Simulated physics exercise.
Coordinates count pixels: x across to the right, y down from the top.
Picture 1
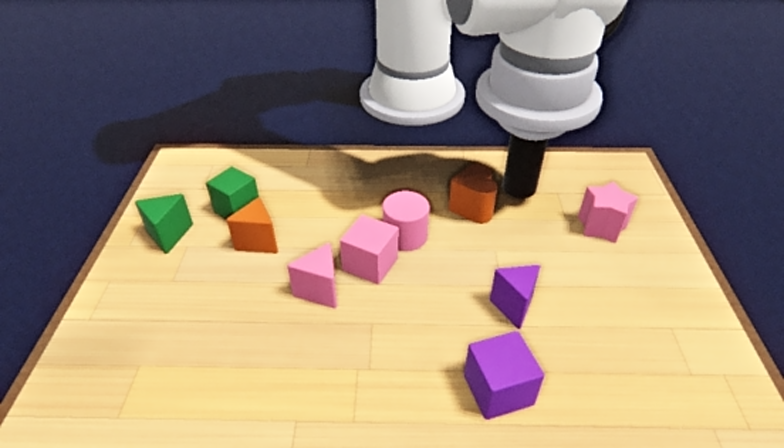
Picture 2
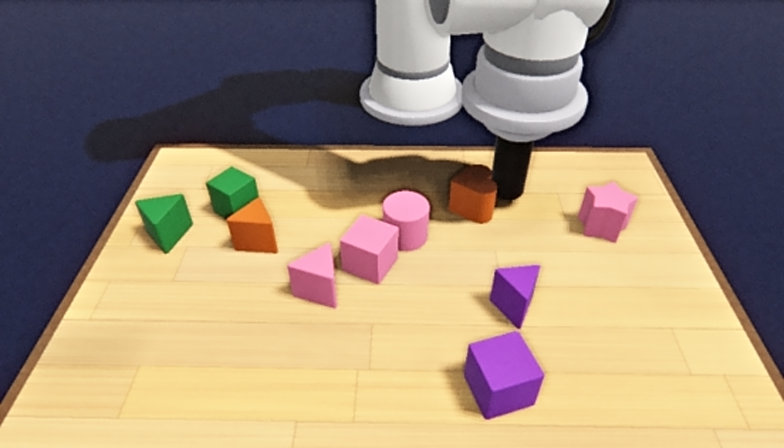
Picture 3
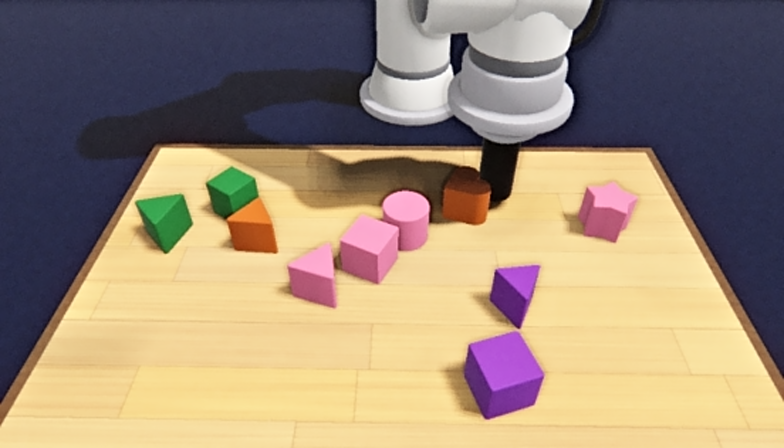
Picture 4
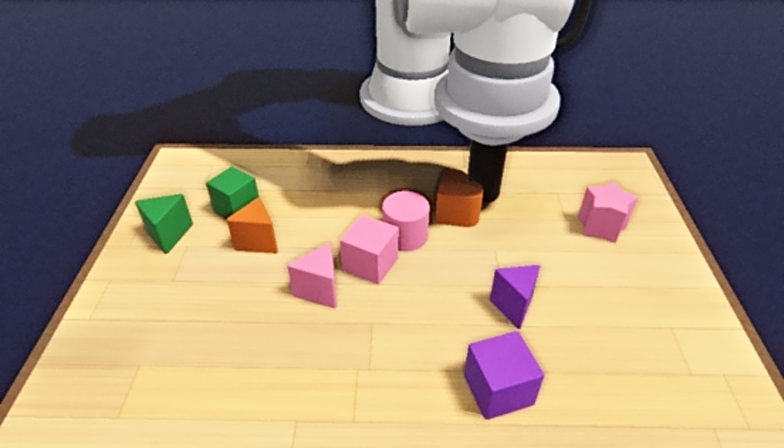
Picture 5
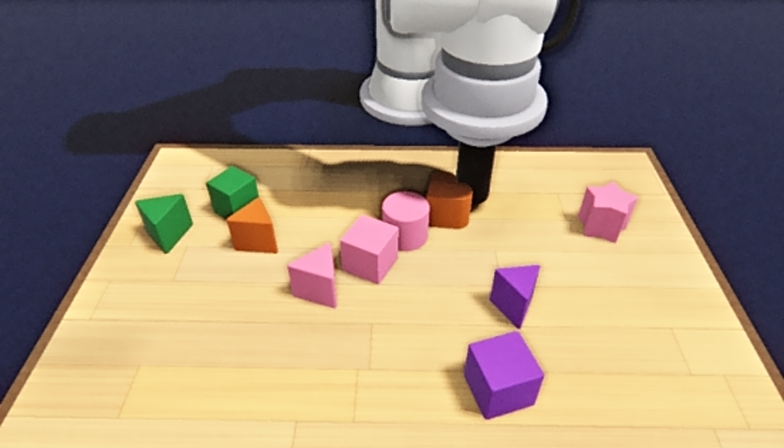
To begin with, a robot arm holds a black rod just right of a reddish-orange block at the back of a wooden table scattered with colored blocks. The rod moves left, meets the block and pushes it a short way toward the pink cylinder, while the other blocks stay still.
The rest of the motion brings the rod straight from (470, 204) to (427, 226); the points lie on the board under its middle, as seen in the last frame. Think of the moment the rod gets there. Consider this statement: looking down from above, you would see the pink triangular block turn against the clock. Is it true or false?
True.
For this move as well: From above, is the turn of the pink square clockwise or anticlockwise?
Verdict: Clockwise.
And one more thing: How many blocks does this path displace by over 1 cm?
Moved: 3 or more.
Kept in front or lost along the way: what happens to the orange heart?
Still being pushed.
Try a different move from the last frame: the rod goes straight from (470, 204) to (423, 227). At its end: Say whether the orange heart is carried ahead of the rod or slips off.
Prediction: Still leading.
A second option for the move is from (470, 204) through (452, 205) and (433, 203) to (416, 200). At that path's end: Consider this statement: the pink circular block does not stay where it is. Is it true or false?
That claim is true.
What follows on the original path. Halfway along, rod at (449, 207); pink triangular block at (312, 263); pink square at (354, 243); pink circular block at (384, 218); orange heart at (424, 197).
At the end, rod at (427, 217); pink triangular block at (295, 274), turned 30° anticlockwise; pink square at (332, 259), turned 25° clockwise; pink circular block at (361, 228); orange heart at (396, 206), turned 15° clockwise.
